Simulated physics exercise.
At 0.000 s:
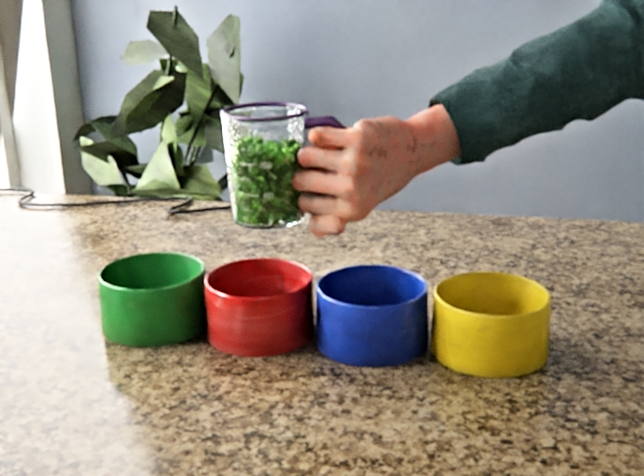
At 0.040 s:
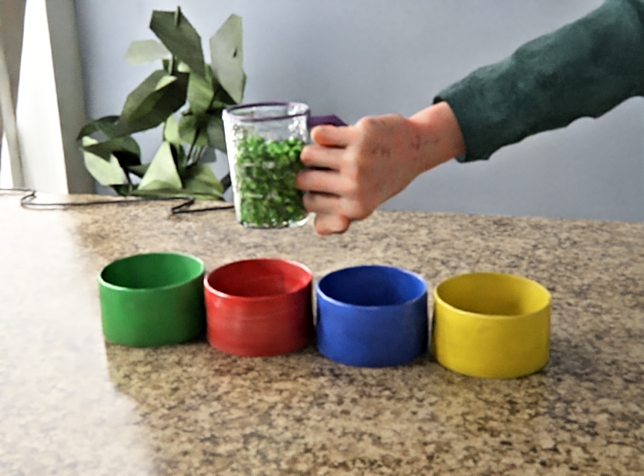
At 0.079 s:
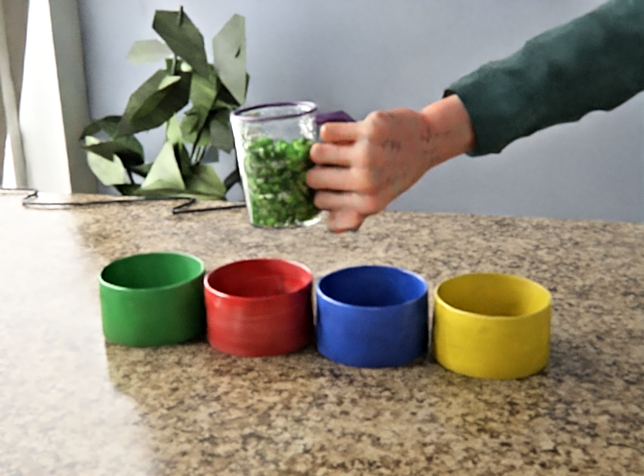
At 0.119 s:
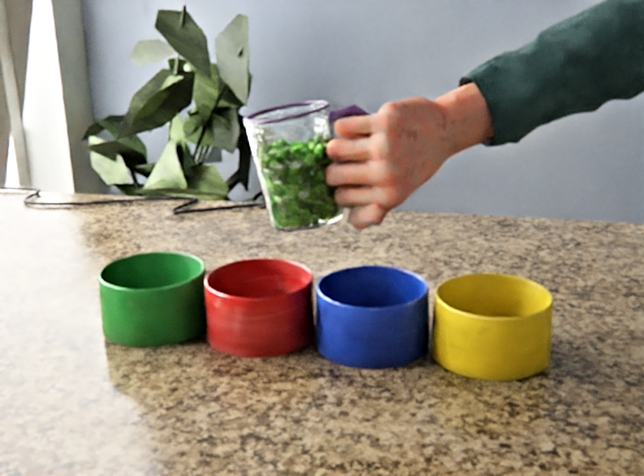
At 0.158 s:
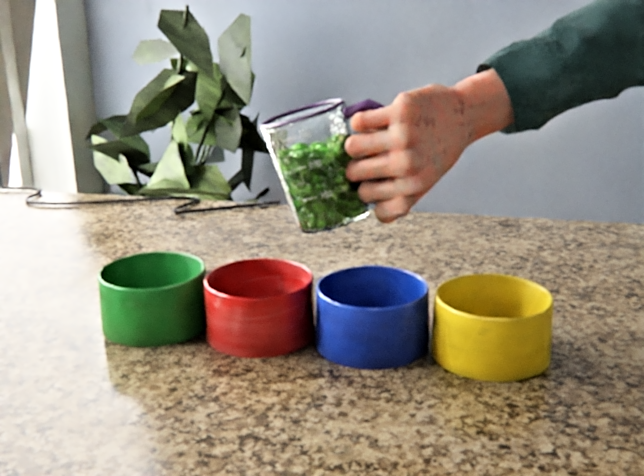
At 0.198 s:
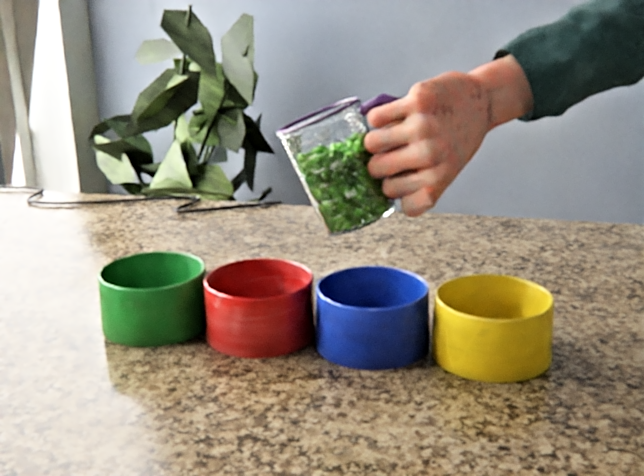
A hand moves a glass cup of green peas rightward above four colored dishes, tilting it left.
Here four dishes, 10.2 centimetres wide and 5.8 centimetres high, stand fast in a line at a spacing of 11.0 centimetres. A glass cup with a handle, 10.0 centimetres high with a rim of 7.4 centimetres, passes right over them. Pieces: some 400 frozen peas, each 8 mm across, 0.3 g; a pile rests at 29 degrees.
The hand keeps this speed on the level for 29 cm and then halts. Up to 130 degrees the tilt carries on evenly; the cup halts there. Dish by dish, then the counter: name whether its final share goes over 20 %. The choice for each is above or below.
Red dish - below it, blue dish - below it, green dish - below it, yellow dish - above it, counter - below it.
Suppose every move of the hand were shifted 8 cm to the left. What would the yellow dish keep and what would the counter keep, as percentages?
The yellow dish would get 30 and the counter 30.
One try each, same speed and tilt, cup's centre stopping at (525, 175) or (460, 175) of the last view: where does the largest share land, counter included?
The biggest share goes to yellow first, then to blue.
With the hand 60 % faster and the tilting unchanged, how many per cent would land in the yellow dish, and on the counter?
Shares: Yellow 100, counter 0.
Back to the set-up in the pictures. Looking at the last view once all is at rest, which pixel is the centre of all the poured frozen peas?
Somewhere near (492, 330) in the last picture.
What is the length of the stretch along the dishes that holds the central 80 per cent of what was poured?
6 cm.
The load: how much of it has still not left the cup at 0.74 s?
It comes to about 95 percent.
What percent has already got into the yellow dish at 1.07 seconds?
Share at that time: Approx. 95 per cent.
After 0.52 s, tilt 75 degrees; cup holds 100 %.
After 0.74 s, tilt 111 degrees; cup holds 95 %.
Then, at 1.07 s, tilt 130 degrees; cup holds 5 %, yellow 95 %.
By 1.6 s all is still; red 0 %, blue 0 %, green 0 %, yellow 100 %, counter 0 %.
